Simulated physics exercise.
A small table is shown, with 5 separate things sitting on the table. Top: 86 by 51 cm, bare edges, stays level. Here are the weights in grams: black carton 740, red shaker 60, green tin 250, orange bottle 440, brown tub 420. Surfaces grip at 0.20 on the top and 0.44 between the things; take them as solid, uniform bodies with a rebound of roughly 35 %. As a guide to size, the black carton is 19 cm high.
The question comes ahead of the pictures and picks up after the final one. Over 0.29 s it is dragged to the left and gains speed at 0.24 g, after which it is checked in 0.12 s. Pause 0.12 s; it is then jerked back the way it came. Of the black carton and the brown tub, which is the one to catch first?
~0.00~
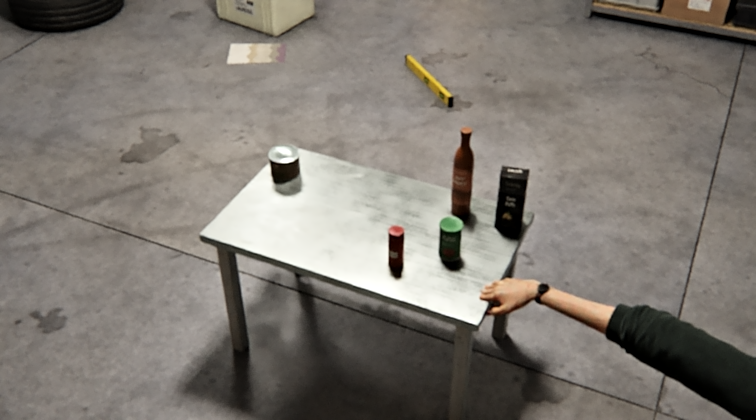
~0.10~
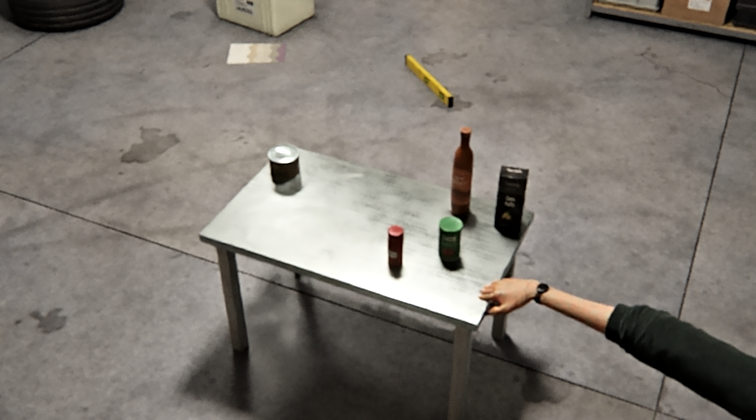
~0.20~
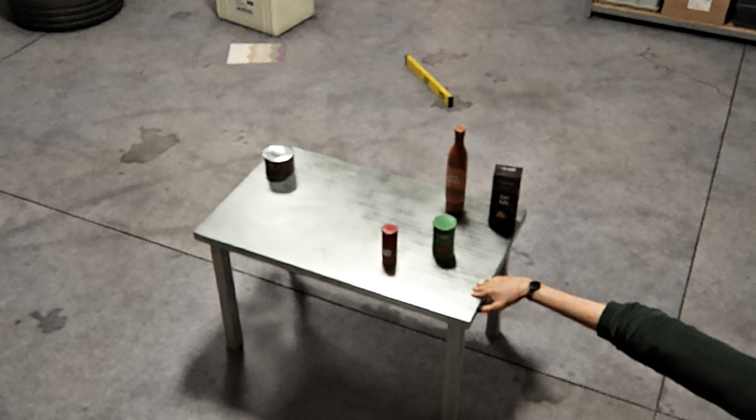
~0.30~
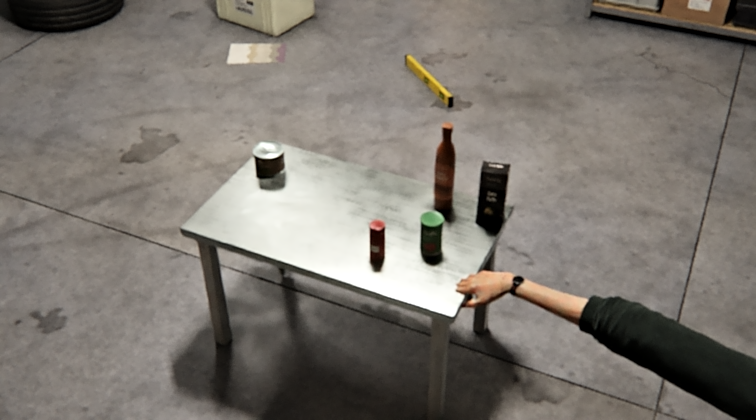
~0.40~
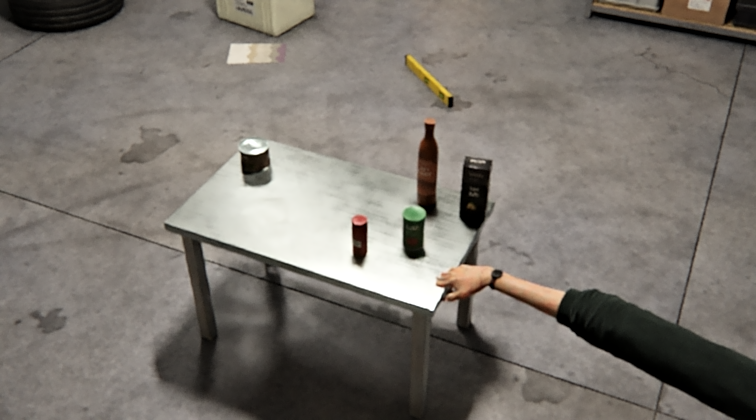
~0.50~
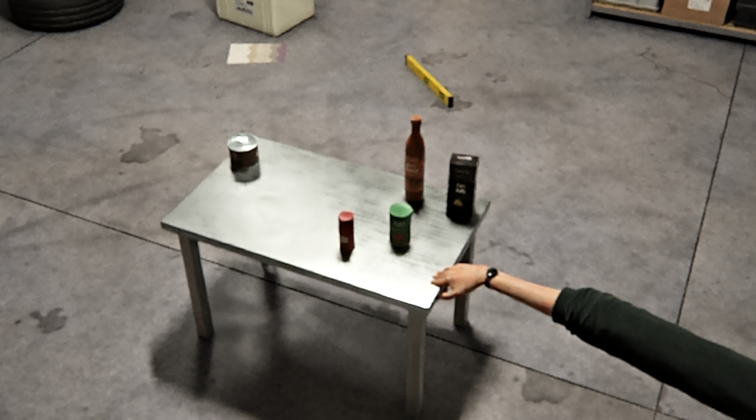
The one to catch first is the second.
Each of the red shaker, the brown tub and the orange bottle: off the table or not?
Once it all settles, the red shaker stays on its surface, the brown tub leaves its surface and the orange bottle stays on its surface.
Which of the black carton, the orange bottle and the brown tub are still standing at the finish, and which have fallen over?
In the last frame the black carton remains up, the orange bottle remains up and the brown tub does not stay up.
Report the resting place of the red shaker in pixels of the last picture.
In the last view, its centre sits near (376, 241).
After 0.80 s, table 8 cm from its start; brown tub slid 8 cm near (242, 151); black carton slid 7 cm near (460, 185); orange bottle slid 7 cm.
After 1.10 s, brown tub now off the table; black carton slid 6 cm near (491, 193); red shaker slid 6 cm.
At rest (1.7 s), off the table, brown tub; not toppled but over 5 cm from the start, black carton, red shaker, green tin and orange bottle. Seen from the same camera at the end, black carton near (492, 193), brown tub near (244, 263). Black carton was never lost; brown tub went at 0.82 s.
